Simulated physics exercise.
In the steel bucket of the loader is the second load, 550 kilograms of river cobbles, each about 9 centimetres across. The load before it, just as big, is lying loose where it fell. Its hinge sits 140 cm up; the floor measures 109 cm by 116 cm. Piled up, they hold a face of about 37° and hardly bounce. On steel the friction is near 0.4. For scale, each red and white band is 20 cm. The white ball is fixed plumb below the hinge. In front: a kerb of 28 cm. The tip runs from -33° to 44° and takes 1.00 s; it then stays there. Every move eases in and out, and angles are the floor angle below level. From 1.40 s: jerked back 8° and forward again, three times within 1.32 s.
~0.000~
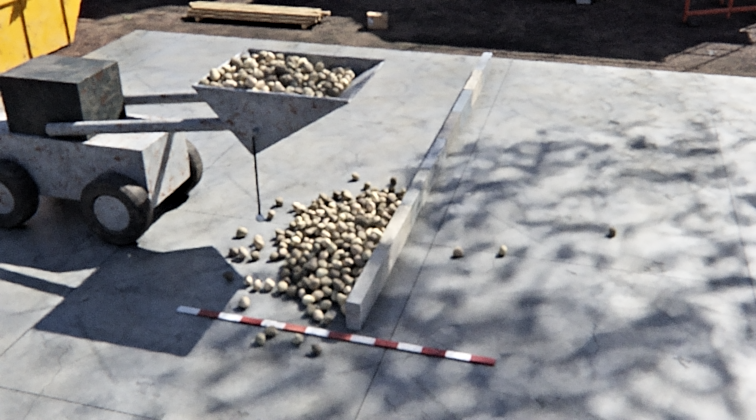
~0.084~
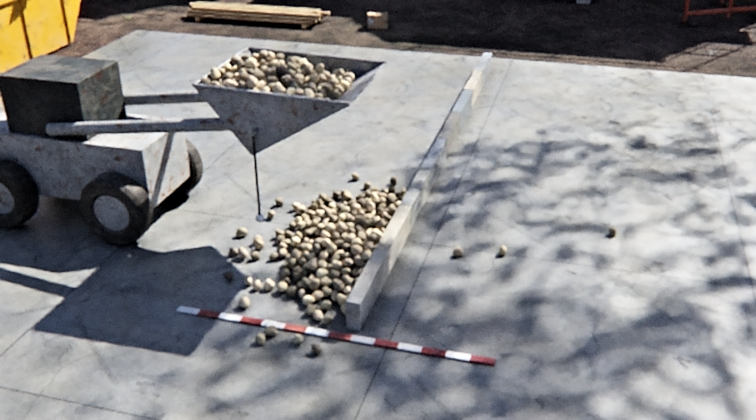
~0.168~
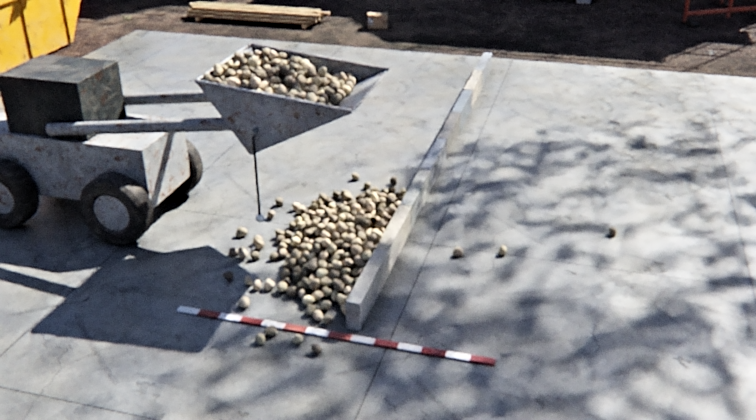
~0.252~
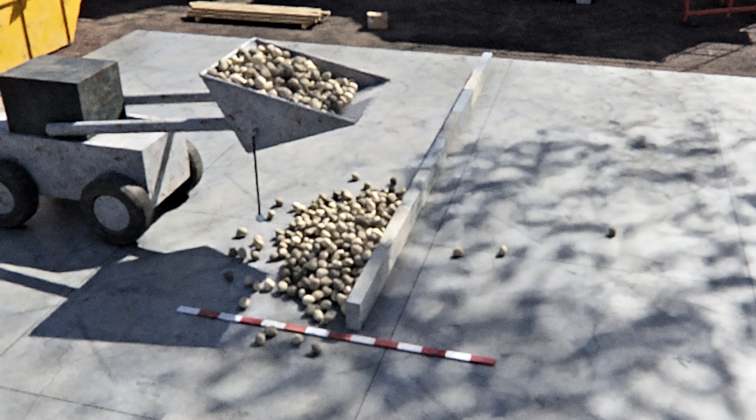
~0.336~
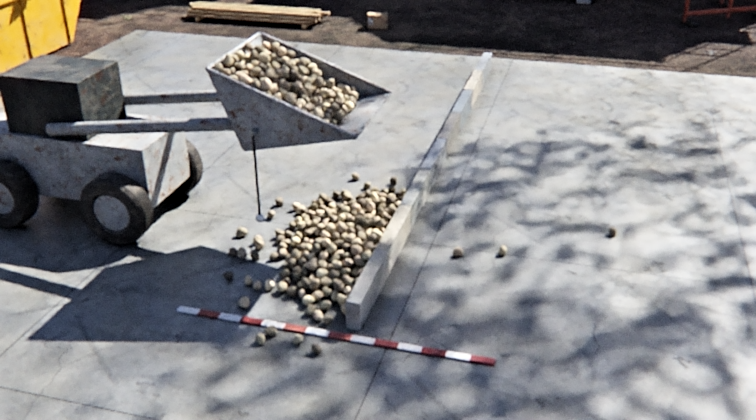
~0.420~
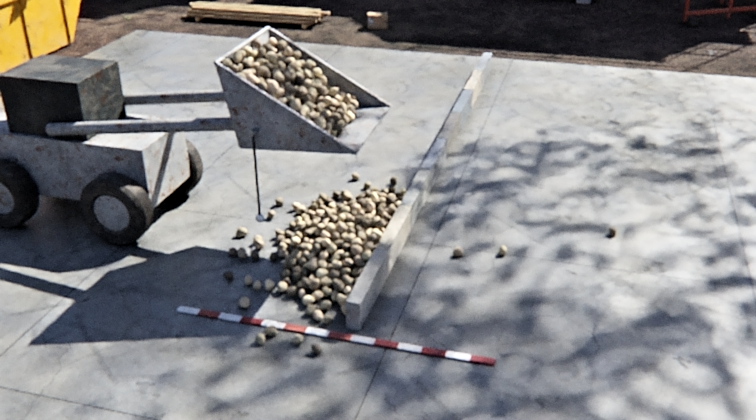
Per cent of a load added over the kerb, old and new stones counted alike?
Some 40 %.
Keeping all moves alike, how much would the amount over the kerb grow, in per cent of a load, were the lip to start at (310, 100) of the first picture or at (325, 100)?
Near 10 per cent from the first place, 15 from the second.
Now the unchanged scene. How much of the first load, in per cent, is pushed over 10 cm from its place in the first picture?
5 %.
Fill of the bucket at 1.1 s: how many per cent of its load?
Held: Around 60 % of the load.
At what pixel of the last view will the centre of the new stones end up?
Centre: Approx. (381, 239).
After 0.8 s the floor is at 32°; in per cent of one load, 100 in the bucket, 99 on this side of the kerb, 1 over the kerb; the foremost stones are at (433, 250).
After 1.1 s the floor is at 44°; in per cent of one load, 59 in the bucket, 140 on this side of the kerb, 1 over the kerb; the foremost stones are at (441, 228).
After 3.2 s the floor is at 44°; in per cent of one load, 0 in the bucket, 159 on this side of the kerb, 41 over the kerb; the foremost stones are at (619, 269).
After 6.0 s the floor is at 44°; in per cent of one load, 0 in the bucket, 159 on this side of the kerb, 41 over the kerb; the foremost stones are at (619, 269). Net gain over the kerb, 40.
